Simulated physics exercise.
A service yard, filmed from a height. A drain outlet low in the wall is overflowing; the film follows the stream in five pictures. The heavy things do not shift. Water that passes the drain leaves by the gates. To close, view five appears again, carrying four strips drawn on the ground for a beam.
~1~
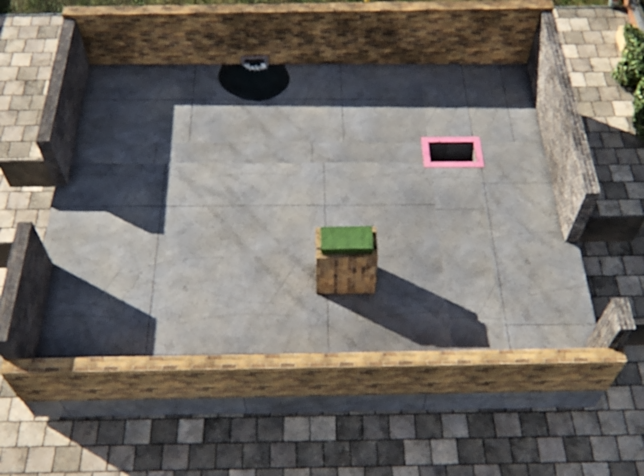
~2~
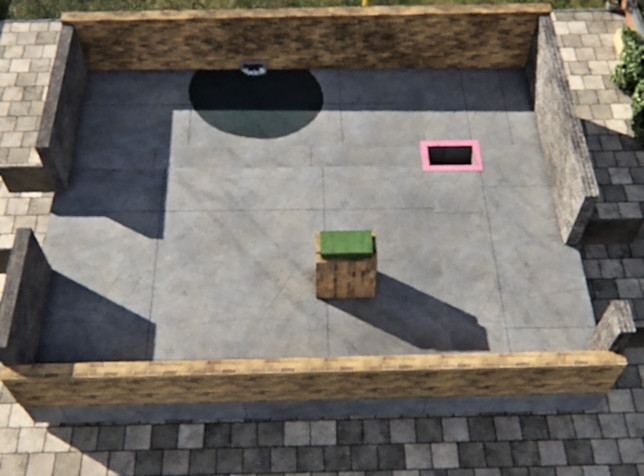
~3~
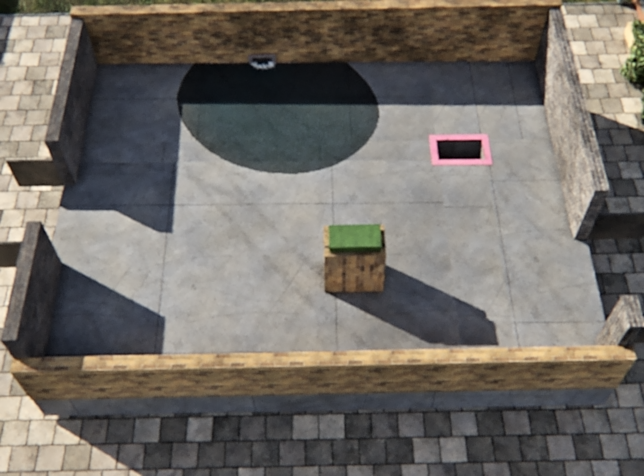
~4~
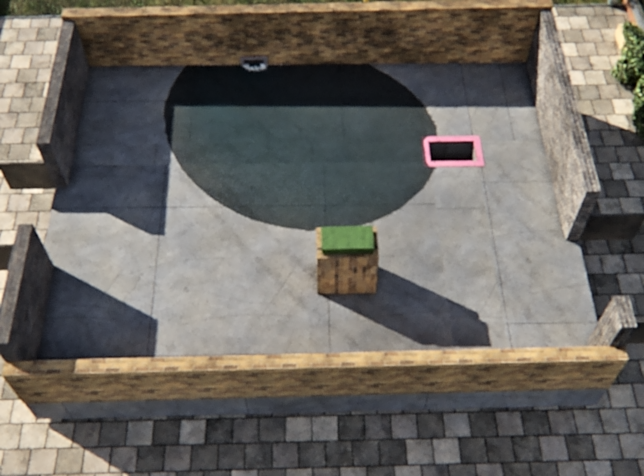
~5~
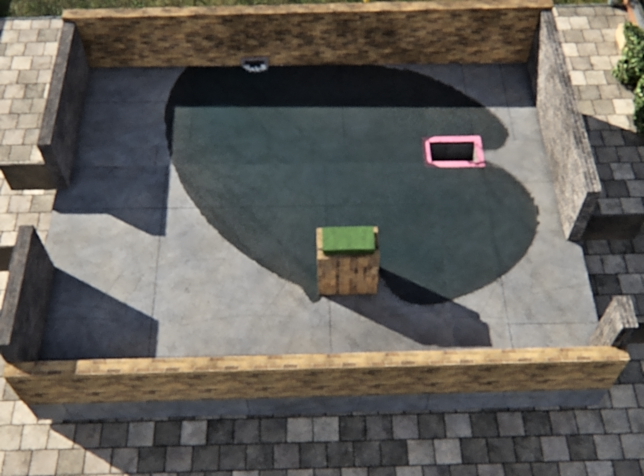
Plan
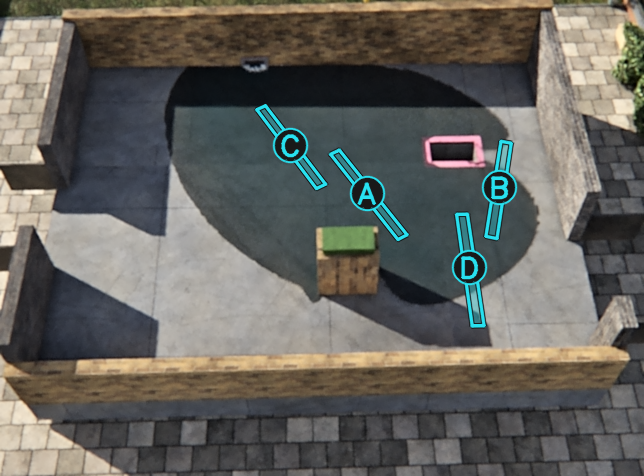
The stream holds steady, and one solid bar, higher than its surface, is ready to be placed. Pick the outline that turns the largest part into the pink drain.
B.
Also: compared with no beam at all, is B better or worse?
Place B is better.
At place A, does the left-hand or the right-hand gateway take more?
More leaves on the right.
In cyan, A from (334, 152) to (402, 237); B from (491, 237) to (506, 142); C from (261, 107) to (321, 186); D from (478, 325) to (462, 214).
For place A, about 16 % of the stream goes into the pink drain, about 84 % out by the gates.
For place B, about 25 % of the stream goes into the pink drain, about 75 % out by the gates.
For place C, about 16 % of the stream goes into the pink drain, about 84 % out by the gates.
For place D, about 16 % of the stream goes into the pink drain, about 83 % out by the gates.
